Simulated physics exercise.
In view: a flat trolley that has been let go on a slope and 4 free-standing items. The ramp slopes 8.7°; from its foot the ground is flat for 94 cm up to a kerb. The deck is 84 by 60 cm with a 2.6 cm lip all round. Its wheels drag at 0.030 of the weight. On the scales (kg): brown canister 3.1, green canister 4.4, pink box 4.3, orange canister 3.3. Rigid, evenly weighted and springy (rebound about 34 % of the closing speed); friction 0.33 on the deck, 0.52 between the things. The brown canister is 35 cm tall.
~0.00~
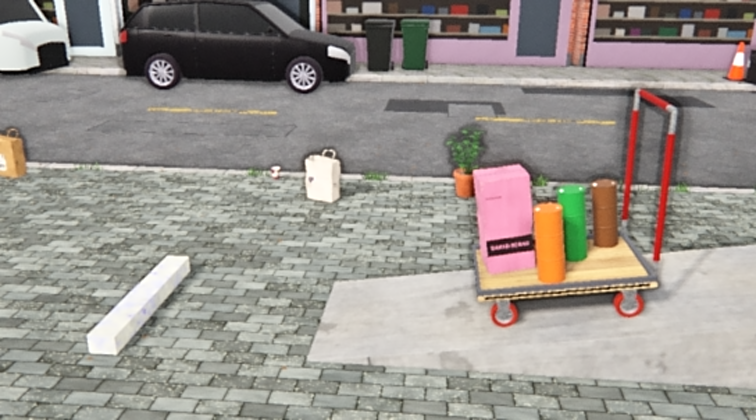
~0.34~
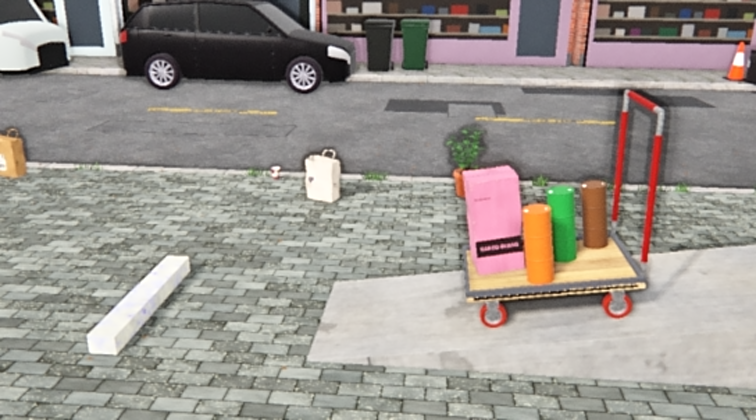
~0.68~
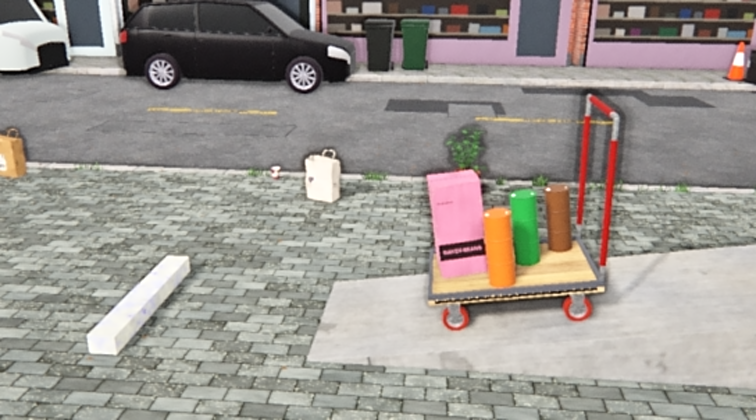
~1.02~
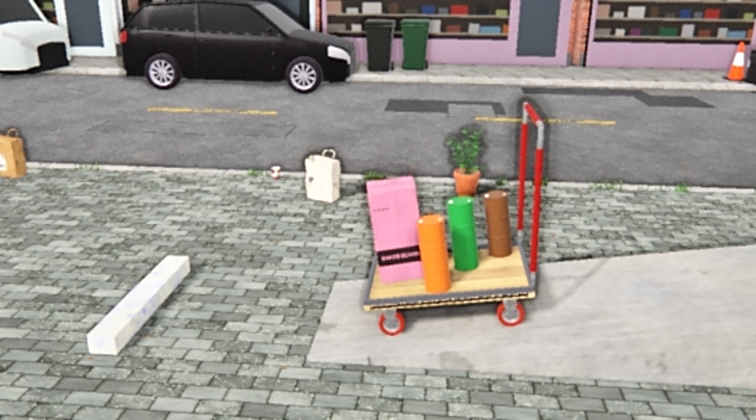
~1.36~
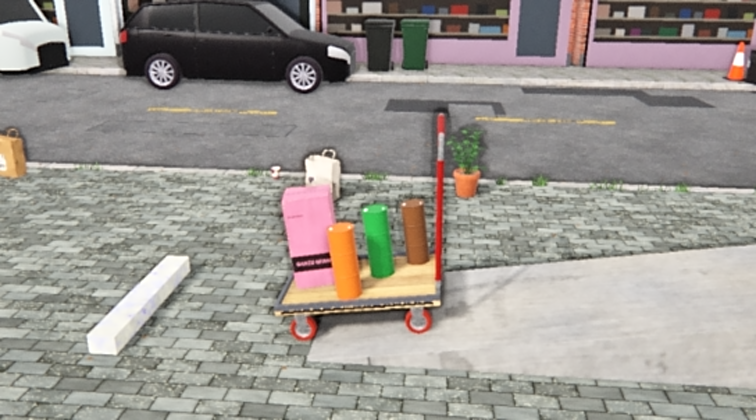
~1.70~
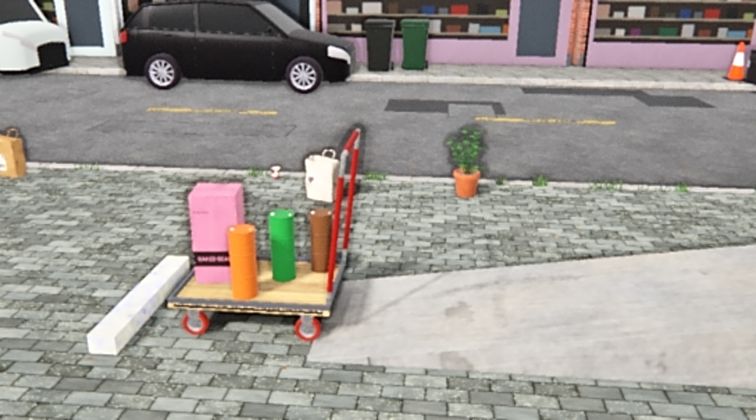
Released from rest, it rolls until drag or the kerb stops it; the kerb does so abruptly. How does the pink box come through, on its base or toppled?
The pink box falls over.
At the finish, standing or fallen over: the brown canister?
The brown canister is still upright.
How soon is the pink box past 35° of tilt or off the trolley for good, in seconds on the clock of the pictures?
At about 2.2 s.
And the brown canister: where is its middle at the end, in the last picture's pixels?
At about (213, 236).
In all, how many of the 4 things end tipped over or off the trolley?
That comes to 3.
Around 2.00 s, trolley at the kerb; pink box tipped 19° against what carries it near (152, 226); orange canister shifted 17 cm; green canister shifted 17 cm.
Around 2.10 s, trolley at the kerb; pink box tipped 29° against what carries it near (143, 226); green canister tipped 16° against what carries it; orange canister tipped 8° against what carries it.
Around 2.40 s, trolley at the kerb; pink box and orange canister now off the trolley; green canister tipped 35° against what carries it; brown canister shifted 37 cm.
Around 2.70 s, trolley at the kerb; green canister tipped 63° against what carries it; brown canister shifted 37 cm.
Finally (3.6 s), off the trolley and tipped over, pink box and orange canister; on their side or leaning hard on the trolley, green canister; not toppled but over 10 cm from the start, brown canister. Final places as that camera would see them, pink box near (109, 262).
